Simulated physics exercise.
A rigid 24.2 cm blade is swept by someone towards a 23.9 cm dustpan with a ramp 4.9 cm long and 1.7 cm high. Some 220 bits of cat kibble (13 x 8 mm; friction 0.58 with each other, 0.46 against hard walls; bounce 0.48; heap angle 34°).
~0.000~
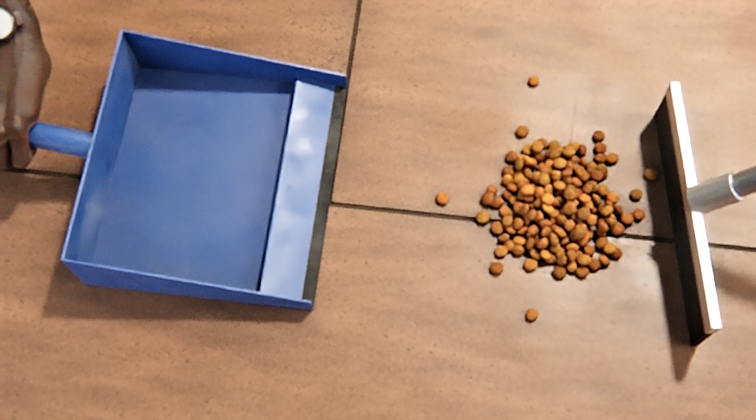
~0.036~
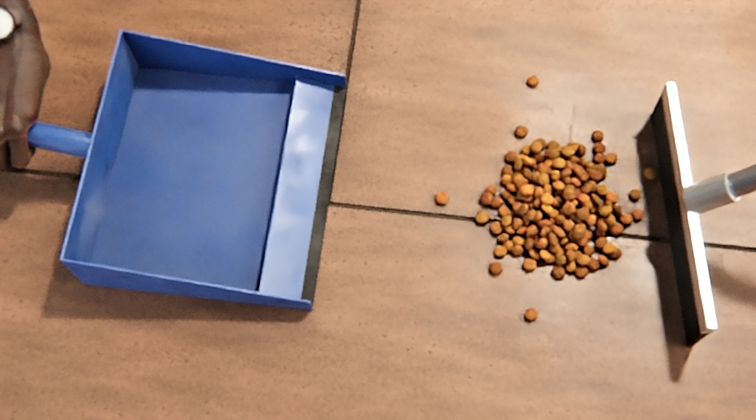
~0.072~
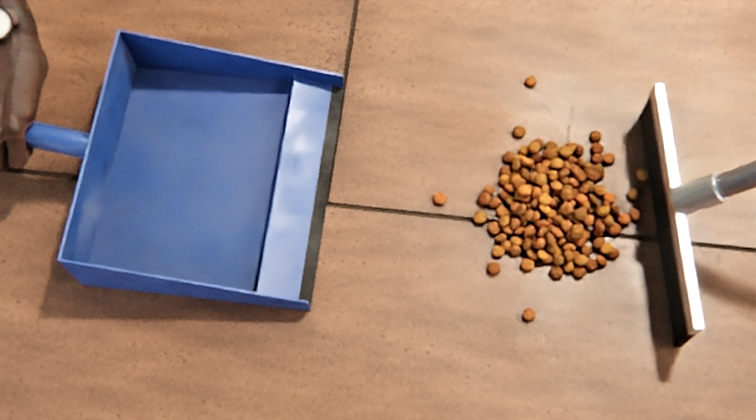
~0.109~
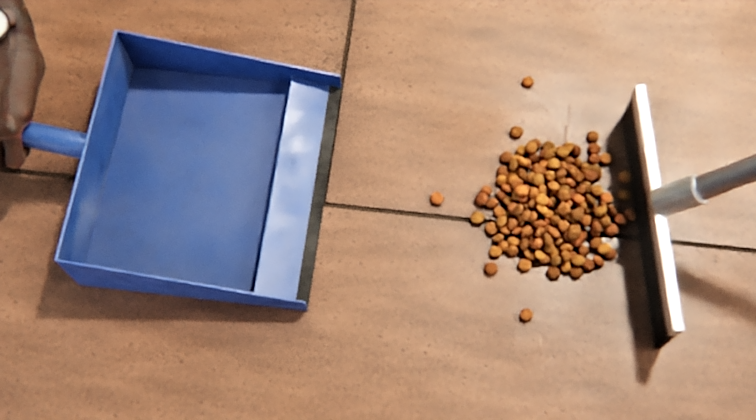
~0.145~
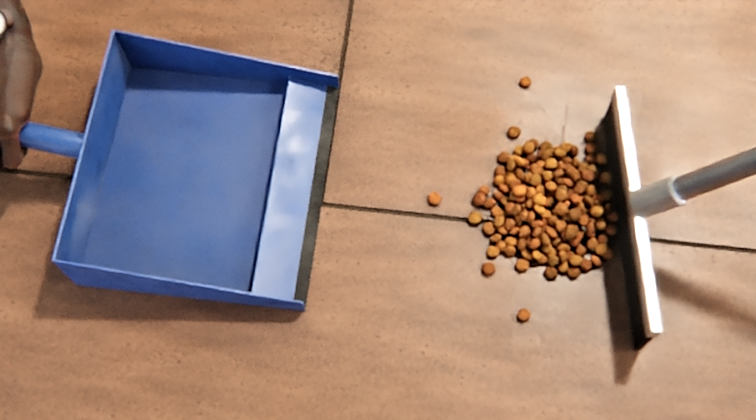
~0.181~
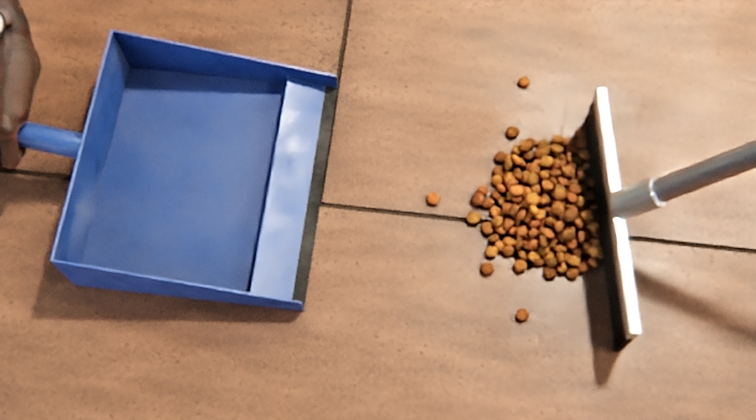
A hand holds a blue dustpan while a flat blade slides left into brown kibble.
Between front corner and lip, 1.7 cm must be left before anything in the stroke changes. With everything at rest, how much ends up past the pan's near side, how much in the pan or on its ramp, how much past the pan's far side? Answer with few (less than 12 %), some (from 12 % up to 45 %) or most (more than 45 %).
Past the pan's near side - few; in the pan or on its ramp - some; past the pan's far side - few.
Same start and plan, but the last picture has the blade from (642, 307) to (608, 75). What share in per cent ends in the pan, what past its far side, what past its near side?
Pan: 20, far side: 10, near side: 0.
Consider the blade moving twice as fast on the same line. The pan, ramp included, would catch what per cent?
About 50 per cent.
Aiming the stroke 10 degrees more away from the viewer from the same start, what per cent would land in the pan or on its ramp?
In that case around 30 per cent.
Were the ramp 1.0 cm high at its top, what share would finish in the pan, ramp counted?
I'd put it near 40 per cent, ramp counted.
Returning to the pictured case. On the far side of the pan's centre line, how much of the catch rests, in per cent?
Around 30 percent.
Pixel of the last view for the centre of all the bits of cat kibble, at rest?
(321, 216).
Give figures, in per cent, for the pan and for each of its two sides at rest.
Near: 5; pan: 35; far: 0 (percent).
Then, at 0.44 s, middle of the blade 16 cm from the lip; 0 % over the lip, far side 0 %, near side 0 %.
After 0.61 s, middle of the blade 8 cm from the lip; 0 % over the lip, far side 0 %, near side 0 %.
Then, at 0.91 s, middle of the blade 4 cm from the lip; 35 % over the lip, far side 0 %, near side 5 %.
In the end, at 1.2 s, near side 5 %, pan 35 %, far side 0 %, in front of the lip or behind the blade 60 %.
